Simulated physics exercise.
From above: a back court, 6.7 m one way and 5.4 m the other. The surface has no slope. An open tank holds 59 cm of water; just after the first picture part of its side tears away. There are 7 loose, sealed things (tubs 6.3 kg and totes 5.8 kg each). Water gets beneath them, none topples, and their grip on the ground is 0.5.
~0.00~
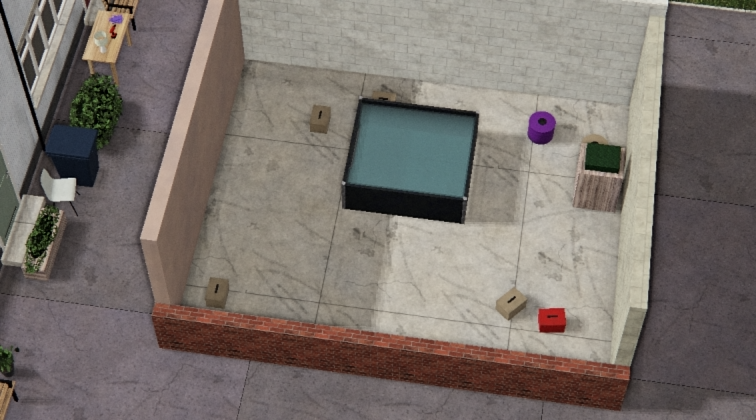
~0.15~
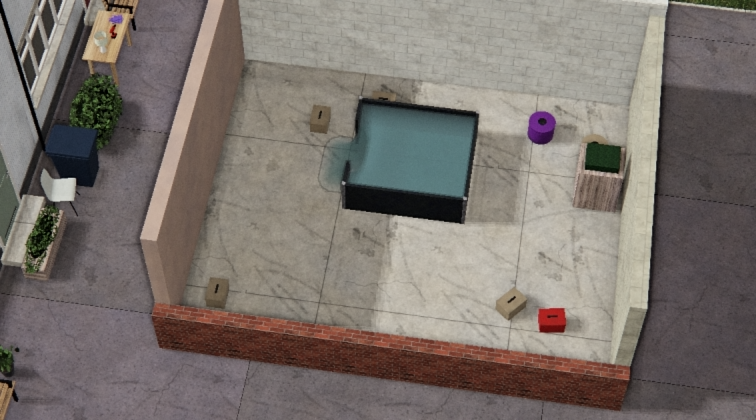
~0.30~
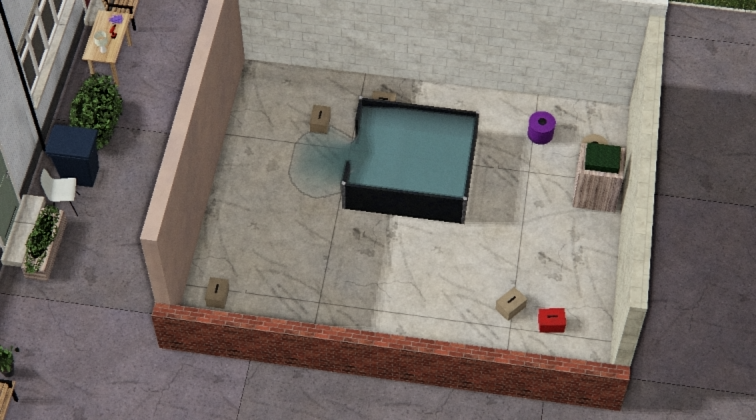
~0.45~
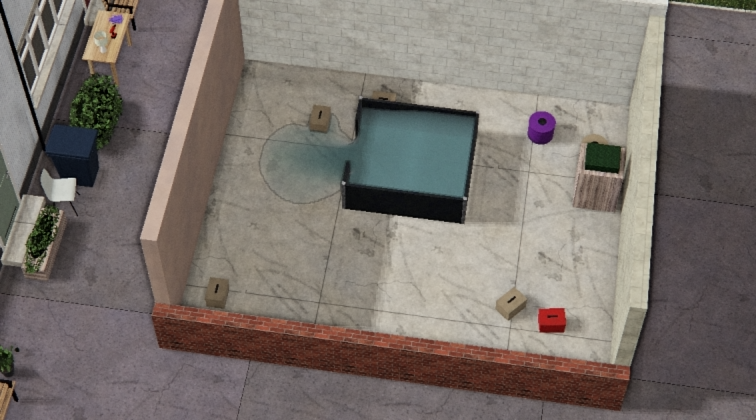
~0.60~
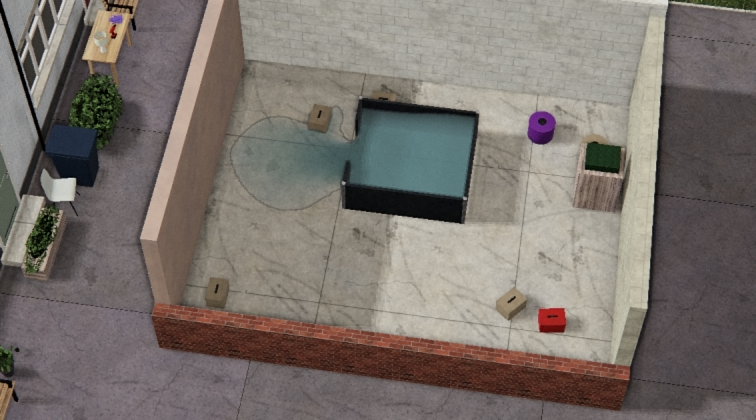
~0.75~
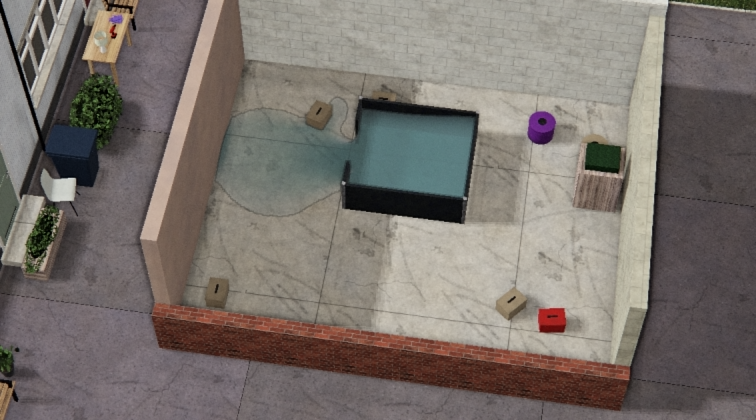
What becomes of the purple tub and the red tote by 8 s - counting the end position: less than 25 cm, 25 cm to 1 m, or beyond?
The purple tub is nudged along, the red tote stays put.
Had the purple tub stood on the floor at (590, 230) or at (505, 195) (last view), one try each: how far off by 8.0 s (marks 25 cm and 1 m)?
In that order: It holds its place; it holds its place.
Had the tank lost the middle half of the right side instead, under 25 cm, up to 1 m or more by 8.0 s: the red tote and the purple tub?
Then the red tote travels far, the purple tub ends far away.
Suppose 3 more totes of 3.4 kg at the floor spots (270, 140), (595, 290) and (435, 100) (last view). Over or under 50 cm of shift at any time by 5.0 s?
In that order: More, less, more.
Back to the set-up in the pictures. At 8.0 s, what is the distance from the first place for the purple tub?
About 50 cm.
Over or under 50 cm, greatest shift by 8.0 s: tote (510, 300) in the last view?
It is under.
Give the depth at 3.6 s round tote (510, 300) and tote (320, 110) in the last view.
Roughly 0 and 5 cm.
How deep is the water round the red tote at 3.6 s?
About 0 cm.
After 1.6 s the purple tub is near (542, 122), 0.0 m from its start, aground; the red tote is near (553, 317), 0.0 m from its start, aground; 0 afloat.
After 3.6 s the purple tub is near (542, 122), 0.0 m from its start, aground; the red tote is near (553, 317), 0.0 m from its start, aground; 1 afloat.
After 5.6 s the purple tub is near (571, 133), 0.5 m from its start, aground; the red tote is near (553, 317), 0.0 m from its start, aground; 1 afloat.
After 8.0 s the purple tub is near (568, 135), 0.5 m from its start, afloat; the red tote is near (553, 317), 0.0 m from its start, aground; 4 afloat.
